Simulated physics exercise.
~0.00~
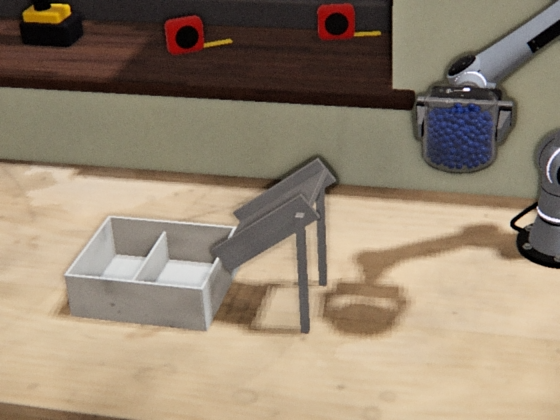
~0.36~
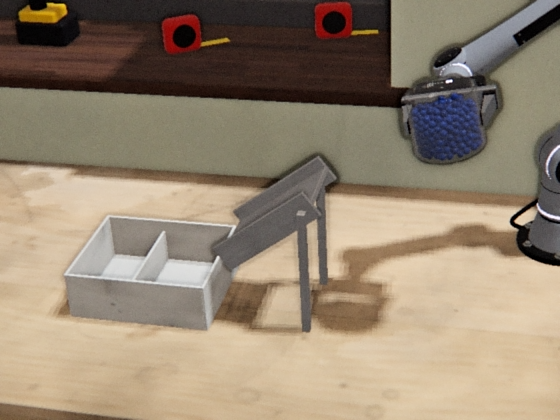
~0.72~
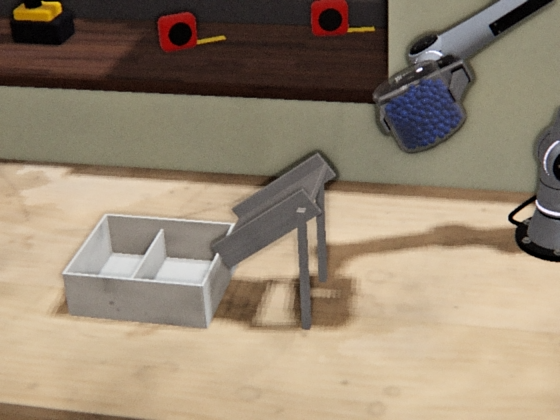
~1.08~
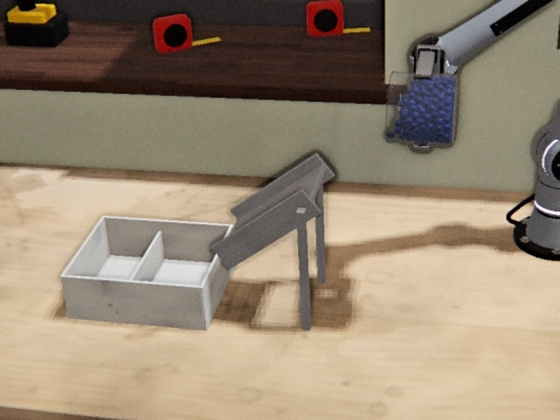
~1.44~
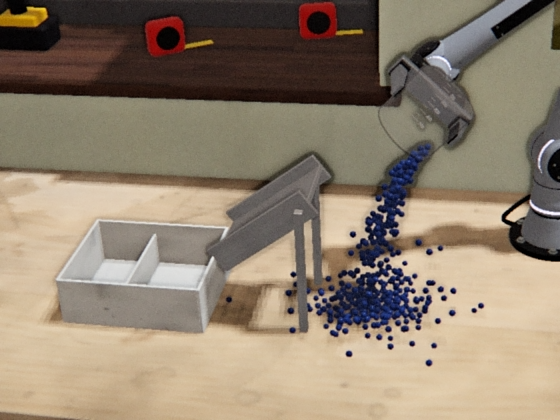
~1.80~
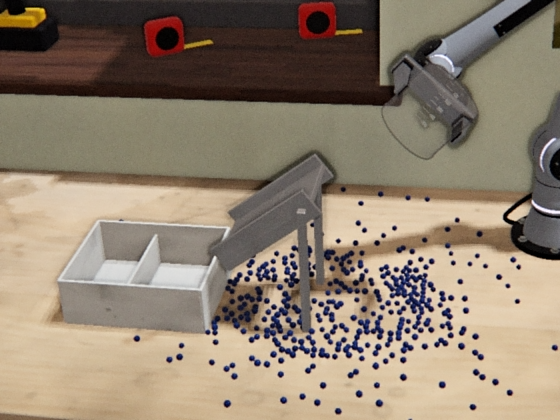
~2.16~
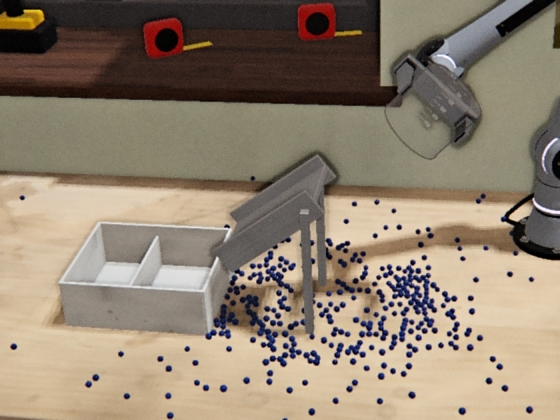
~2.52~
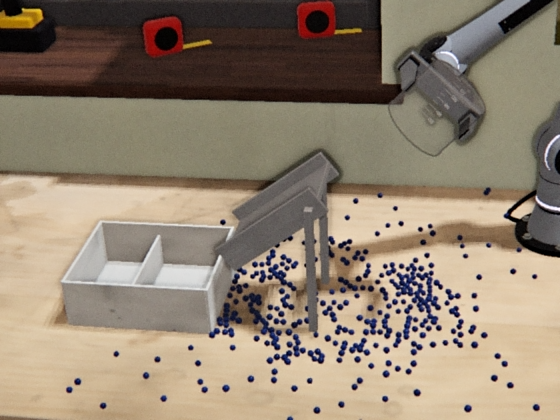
A gripper on a grey robot arm holds a clear tumbler full of blue beads at the upper right, above a pale wooden table seen from the side and slightly above. Below it to the left, a sloping grey chute on legs leads down to a whitish box split in two, with red tape measures on a dark shelf behind. The arm carries the tumbler left, tipping it until it lies on its side, then turns it upside down. The beads pour short of the chute, strike the table and scatter widely. Finally the emptied tumbler hangs still, and the box remains empty.
